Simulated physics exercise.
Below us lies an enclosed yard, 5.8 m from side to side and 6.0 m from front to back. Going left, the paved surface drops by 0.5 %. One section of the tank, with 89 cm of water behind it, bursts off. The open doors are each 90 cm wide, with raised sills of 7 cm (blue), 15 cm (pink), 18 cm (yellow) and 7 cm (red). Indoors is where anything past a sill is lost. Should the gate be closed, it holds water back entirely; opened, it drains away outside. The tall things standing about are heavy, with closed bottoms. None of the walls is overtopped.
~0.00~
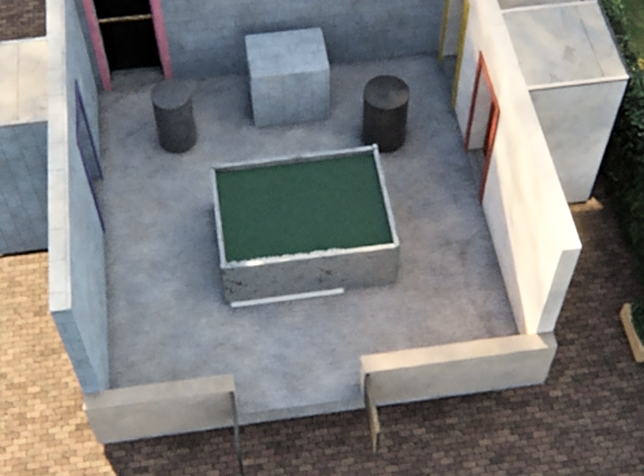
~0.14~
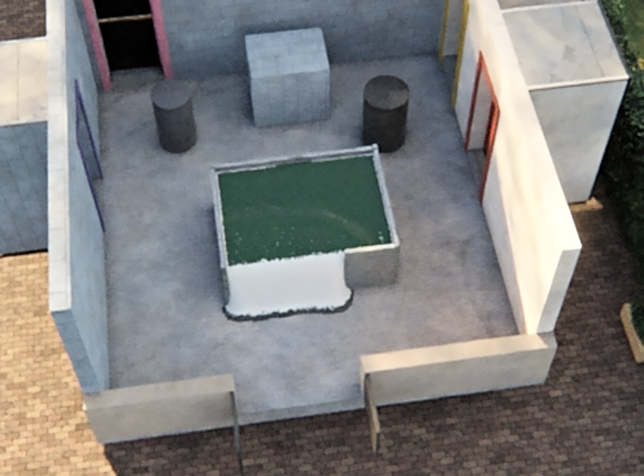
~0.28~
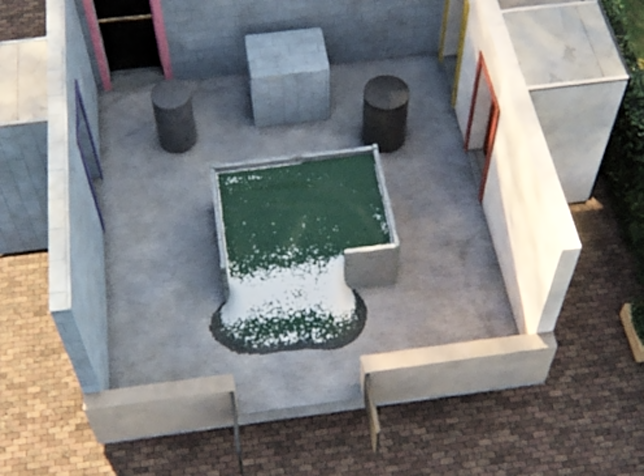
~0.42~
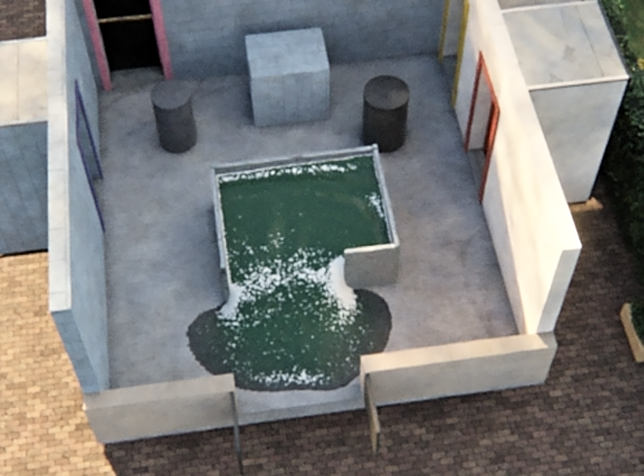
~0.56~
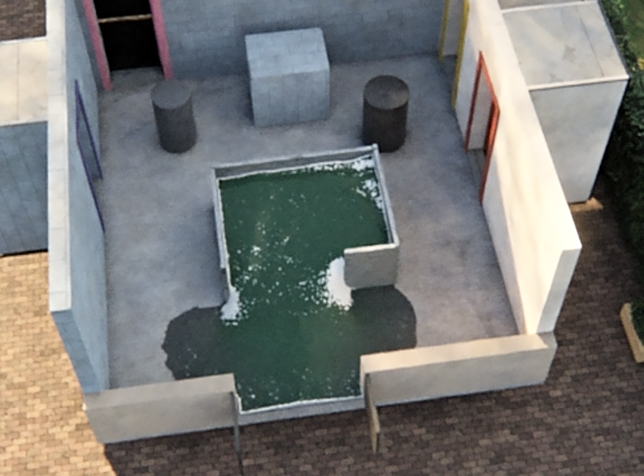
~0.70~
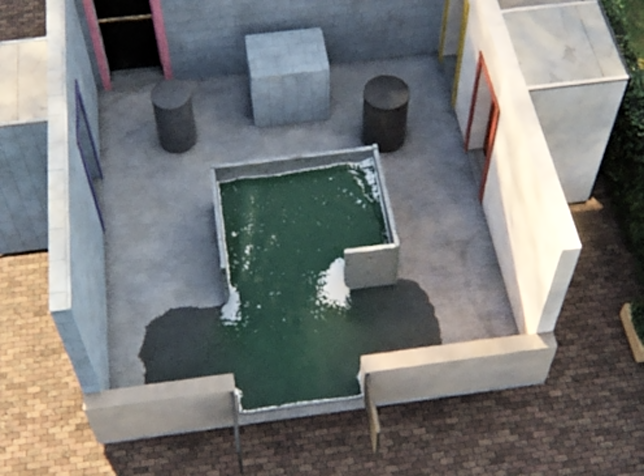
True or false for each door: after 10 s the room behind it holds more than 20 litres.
Blue door: False; pink door: False; yellow door: False; red door: False.
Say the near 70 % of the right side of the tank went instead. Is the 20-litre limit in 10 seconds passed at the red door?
At the red door the limit is exceeded.
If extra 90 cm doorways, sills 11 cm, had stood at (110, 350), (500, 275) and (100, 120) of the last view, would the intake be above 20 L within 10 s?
Per doorway, in order: Sufficient / insufficient / insufficient.
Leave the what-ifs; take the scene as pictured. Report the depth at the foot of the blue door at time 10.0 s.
The depth comes to around 6.0 centimetres.
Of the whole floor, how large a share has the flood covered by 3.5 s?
Wet share: Near 65 percent.
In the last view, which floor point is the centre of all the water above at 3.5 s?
About (271, 281).
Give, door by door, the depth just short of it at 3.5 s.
You'd see blue at 4 cm, pink at 0 cm, yellow at 0 cm and red at 2 cm.
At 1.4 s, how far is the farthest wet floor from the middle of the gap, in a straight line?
About 3.4 m out.
After 1.4 s water covers 25 % of the floor and is deepest (45 cm) near (232, 399); blue door not reached, pink door not reached, yellow door not reached, red door not reached.
After 2.2 s water covers 35 % of the floor and is deepest (42 cm) near (126, 413); blue door not reached, pink door not reached, yellow door not reached, red door not reached.
After 3.5 s water covers 65 % of the floor and is deepest (22 cm) near (112, 415); blue door 4 cm at the sill, 0 L in, pink door not reached, yellow door not reached, red door 2 cm at the sill, 0 L in.
After 6.0 s water covers 85 % of the floor and is deepest (13 cm) near (112, 415); blue door 3 cm at the sill, 0 L in, pink door 10 cm at the sill, 0 L in, yellow door 2 cm at the sill, 0 L in, red door 2 cm at the sill, 0 L in.
After 10.0 s water covers 95 % of the floor and is deepest (8 cm) near (103, 193); blue door 6 cm at the sill, 0 L in, pink door 8 cm at the sill, 0 L in, yellow door 5 cm at the sill, 0 L in, red door 2 cm at the sill, 0 L in.
